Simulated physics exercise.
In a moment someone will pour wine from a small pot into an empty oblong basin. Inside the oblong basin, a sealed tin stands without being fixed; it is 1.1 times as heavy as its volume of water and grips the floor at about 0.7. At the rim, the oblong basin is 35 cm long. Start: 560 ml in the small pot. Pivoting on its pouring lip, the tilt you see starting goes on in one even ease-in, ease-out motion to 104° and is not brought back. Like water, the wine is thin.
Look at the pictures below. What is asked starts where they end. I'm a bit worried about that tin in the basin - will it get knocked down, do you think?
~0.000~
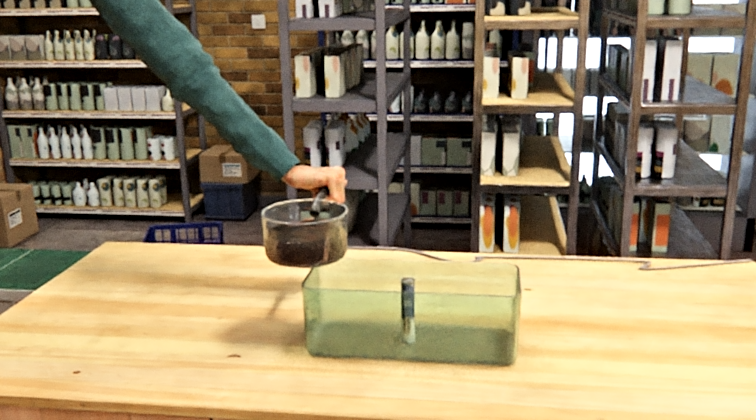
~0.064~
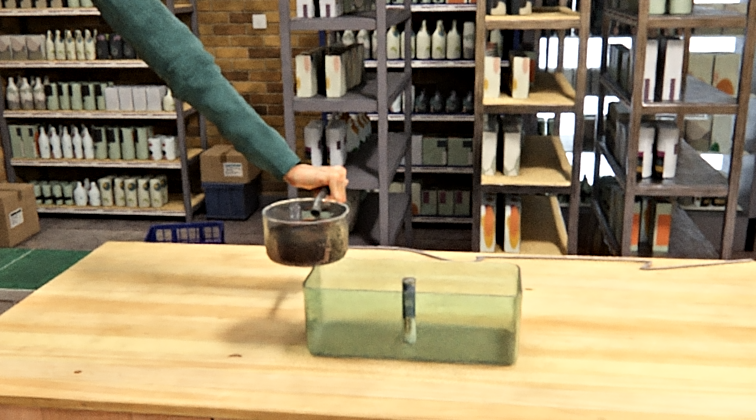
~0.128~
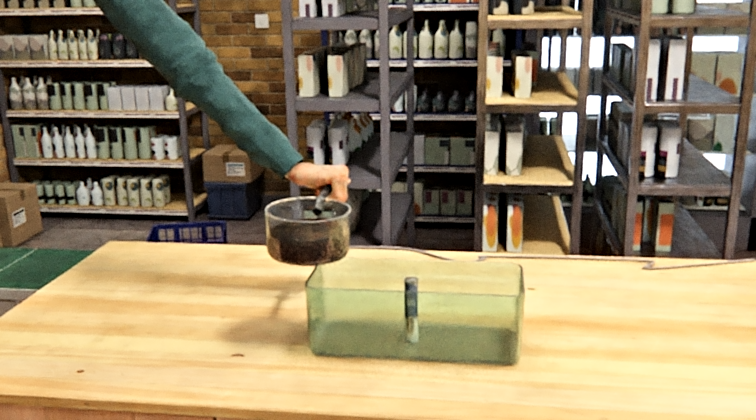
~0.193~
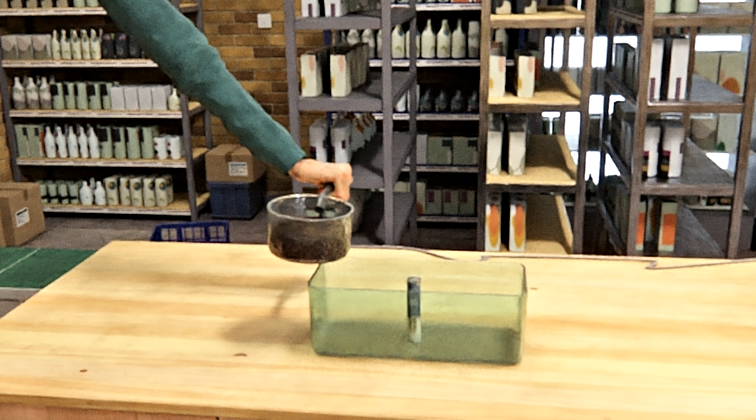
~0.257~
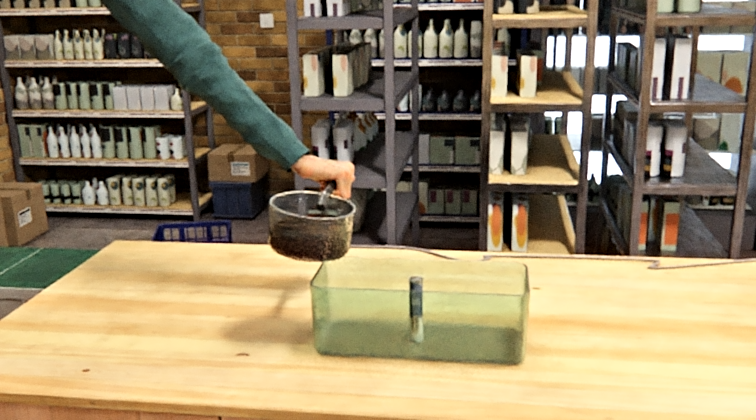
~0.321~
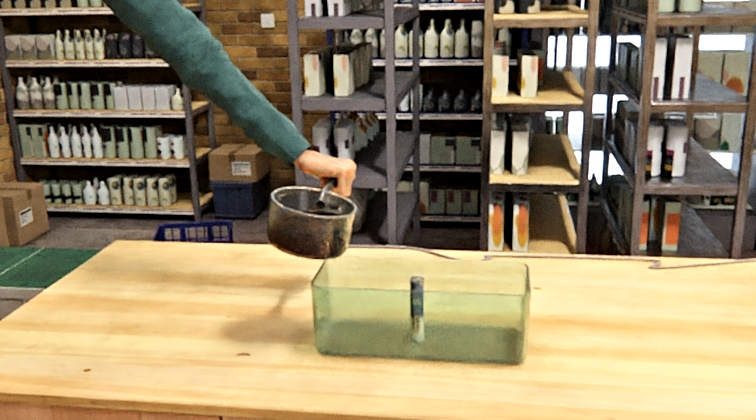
It keels over.
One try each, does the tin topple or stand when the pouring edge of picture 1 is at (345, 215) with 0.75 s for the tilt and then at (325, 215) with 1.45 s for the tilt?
Trial 1 - tin tips; trial 2 - tin stays standing.
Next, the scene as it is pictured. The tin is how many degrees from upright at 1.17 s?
The tilt comes to near 20°.
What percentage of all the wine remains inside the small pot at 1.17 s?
Around 20 in a hundred is still there.
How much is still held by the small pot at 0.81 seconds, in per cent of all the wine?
80 %.
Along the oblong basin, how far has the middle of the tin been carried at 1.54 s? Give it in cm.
Some 7 cm.
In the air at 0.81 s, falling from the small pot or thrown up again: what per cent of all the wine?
Estimate: About 20 % of all of it.
Then, 0.81 s in, the tilt is 62° and 79 per cent is still to pour; the tin stands where it began.
Then, 1.17 s in, the tilt is 95° and 20 per cent is still to pour; the tin leans 20°.
Then, 1.54 s in, the tilt is 104° and 1 per cent is still to pour; the tin lies on its side.
Then, 1.95 s in, the tilt is 104° and 0 per cent is still to pour; the tin lies on its side.
Finally, the tin lies on its side.
